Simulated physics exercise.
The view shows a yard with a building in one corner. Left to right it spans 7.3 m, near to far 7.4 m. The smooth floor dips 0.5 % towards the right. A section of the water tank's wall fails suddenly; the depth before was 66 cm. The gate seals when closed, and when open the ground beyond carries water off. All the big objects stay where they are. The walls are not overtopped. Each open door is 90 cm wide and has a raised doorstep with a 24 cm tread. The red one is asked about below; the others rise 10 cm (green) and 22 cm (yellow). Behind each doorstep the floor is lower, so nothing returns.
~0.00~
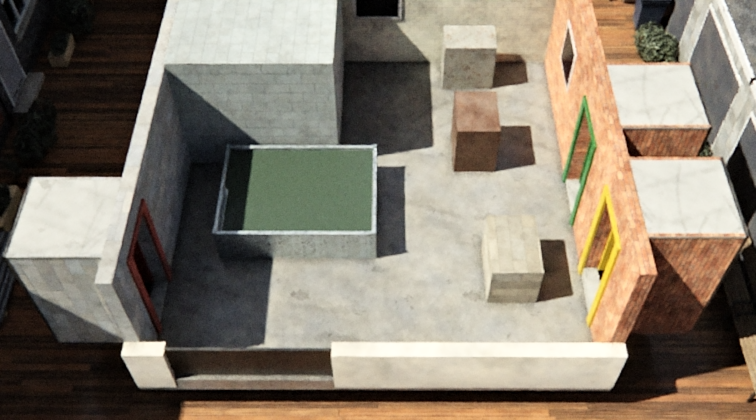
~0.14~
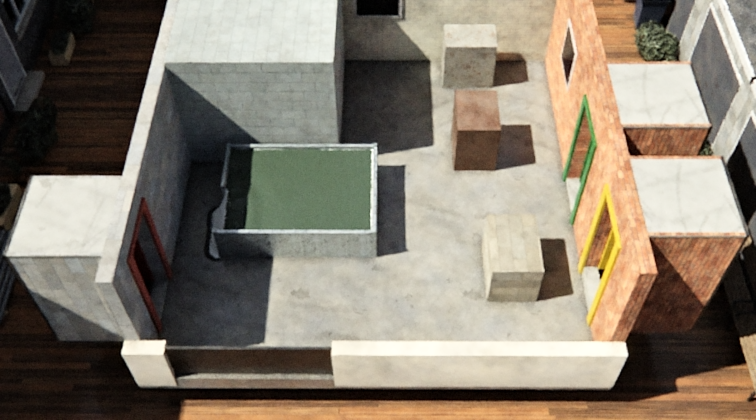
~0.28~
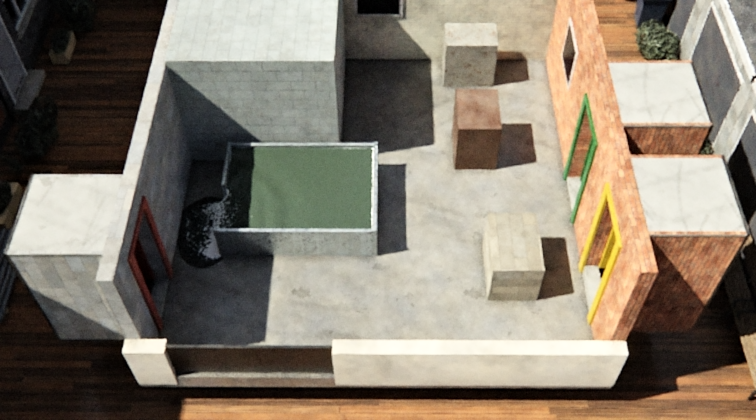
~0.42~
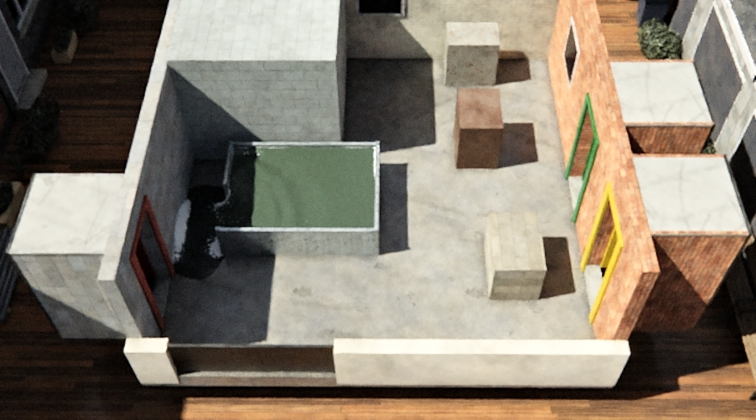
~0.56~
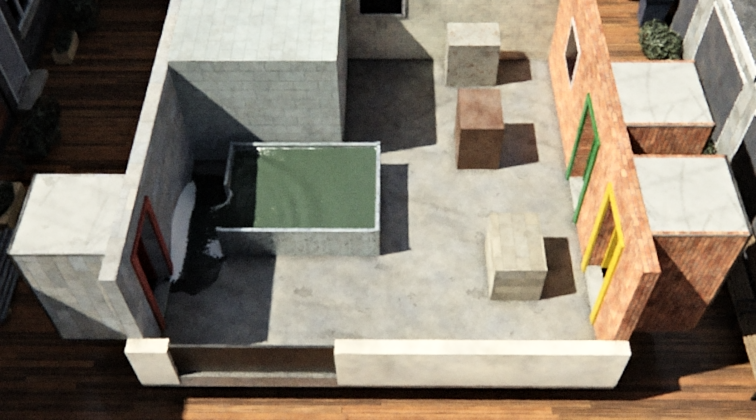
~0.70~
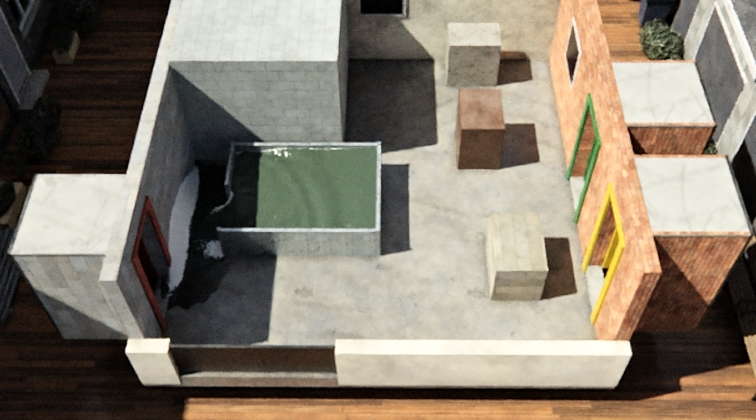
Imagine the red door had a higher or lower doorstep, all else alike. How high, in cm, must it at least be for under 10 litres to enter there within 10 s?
At least 18 cm or so.
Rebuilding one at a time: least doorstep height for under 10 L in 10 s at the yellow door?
About 12.0 cm at yellow.
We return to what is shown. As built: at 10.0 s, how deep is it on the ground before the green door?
About 6.0 cm.
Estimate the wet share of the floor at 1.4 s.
Some 15 per cent of it.
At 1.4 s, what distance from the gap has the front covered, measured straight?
Some 2.8 m out.
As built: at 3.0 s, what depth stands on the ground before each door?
Depths in cm: Green 0, yellow 0, red 14.
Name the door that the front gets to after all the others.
Last comes the green one.
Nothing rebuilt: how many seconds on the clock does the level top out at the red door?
Near 1.4 s.
After 1.4 s water covers 15 % of the floor, deepest (52 cm) near (181, 238); 16 cm at the red door, 8 litres in over its 6 cm doorstep.
After 3.0 s water covers 30 % of the floor, deepest (43 cm) near (194, 171); 14 cm at the red door, 63 litres in over its 6 cm doorstep.
After 10.0 s water covers 95 % of the floor, deepest (18 cm) near (231, 171); 8 cm at the red door, 149 litres in over its 6 cm doorstep.
At the red door as built, the water arrived by 0.7 s and peaked near 16 cm at 1.4 s.
Run again over the same 10 s with other heights there, 15 litres in over 16 cm, 2 litres over 22 cm. The limit of 10 litres is kept from about 18 cm up.
